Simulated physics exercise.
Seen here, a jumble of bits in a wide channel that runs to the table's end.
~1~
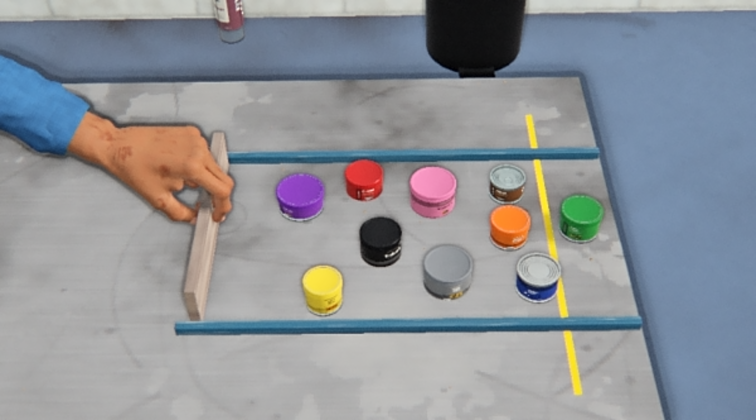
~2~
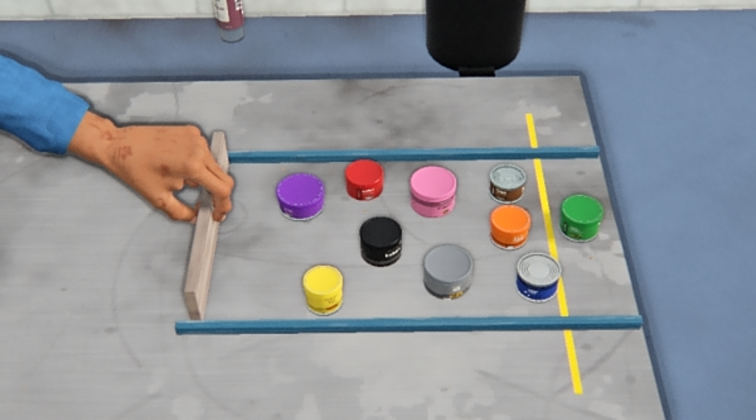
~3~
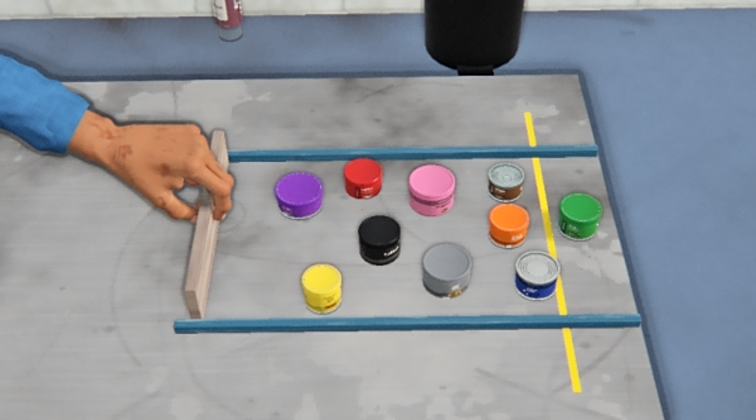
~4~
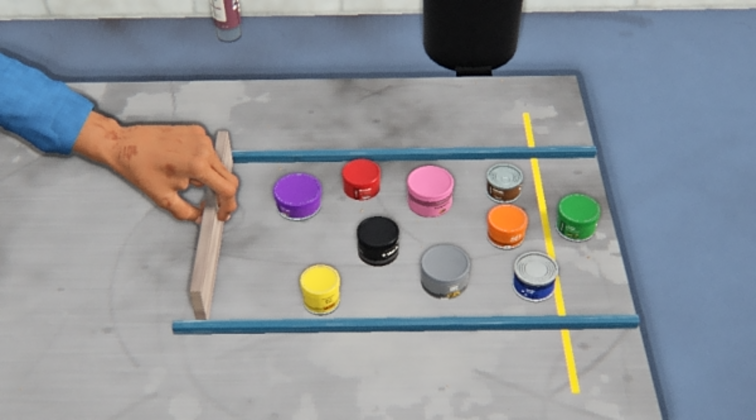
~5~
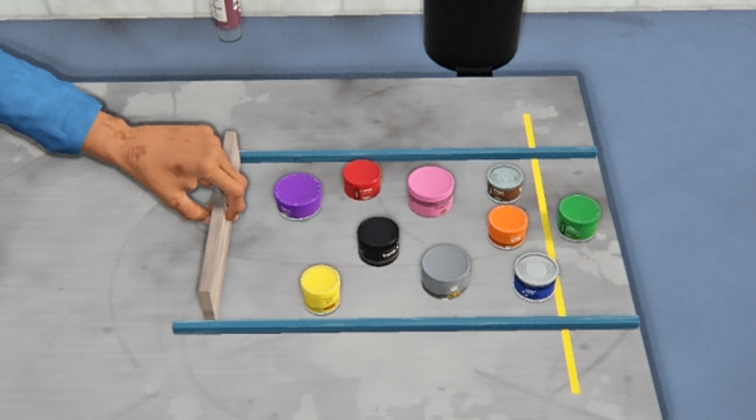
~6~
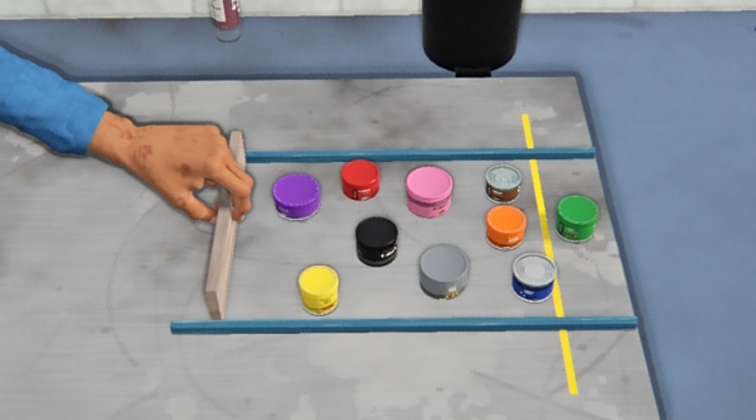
A hand in a blue sleeve held a wooden board upright between two blue rails and slid it slightly to the right, while the colourful little pots scattered across the grey table stayed practically still.
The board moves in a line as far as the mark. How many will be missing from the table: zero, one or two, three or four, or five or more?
In the end the number that fall off is one or two.
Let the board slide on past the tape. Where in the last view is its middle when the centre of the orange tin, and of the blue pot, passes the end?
For the orange tin at (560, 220), for the blue pot at (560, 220).
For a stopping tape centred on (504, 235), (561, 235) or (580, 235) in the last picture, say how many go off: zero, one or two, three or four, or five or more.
One after another: None at all; either three or four; five or more.
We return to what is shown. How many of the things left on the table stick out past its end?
That would be 4.
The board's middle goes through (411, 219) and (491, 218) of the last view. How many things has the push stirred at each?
7 and 10.
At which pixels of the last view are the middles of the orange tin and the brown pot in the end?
About (601, 220), and the other about (599, 163).
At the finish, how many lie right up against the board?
5 of them.
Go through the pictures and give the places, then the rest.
Green tin (580, 219); blue pot (538, 278); brown pot (507, 185); board (208, 222); tape (550, 235), in the first picture.
Blue pot (538, 278); black tub (381, 242), in the second picture.
Brown pot (506, 183); yellow tin (322, 290), in the third picture.
Green tin (577, 218); board (213, 221), in the fourth picture.
Blue pot (535, 277); grey tub (445, 273), in the fifth picture.
Green tin (576, 220); blue pot (534, 278); brown pot (503, 185); board (228, 221); tape (546, 235), in the sixth picture.
Early on, none off yet; green tin at rest near (576, 220); blue pot at rest near (534, 278); brown pot at rest near (503, 185).
A while later, none off yet; green tin at rest near (576, 220); blue pot moving near (540, 279); brown pot travelled about its own width near (546, 177).
Finally, the number that fall off is one or two; lost, green tin.
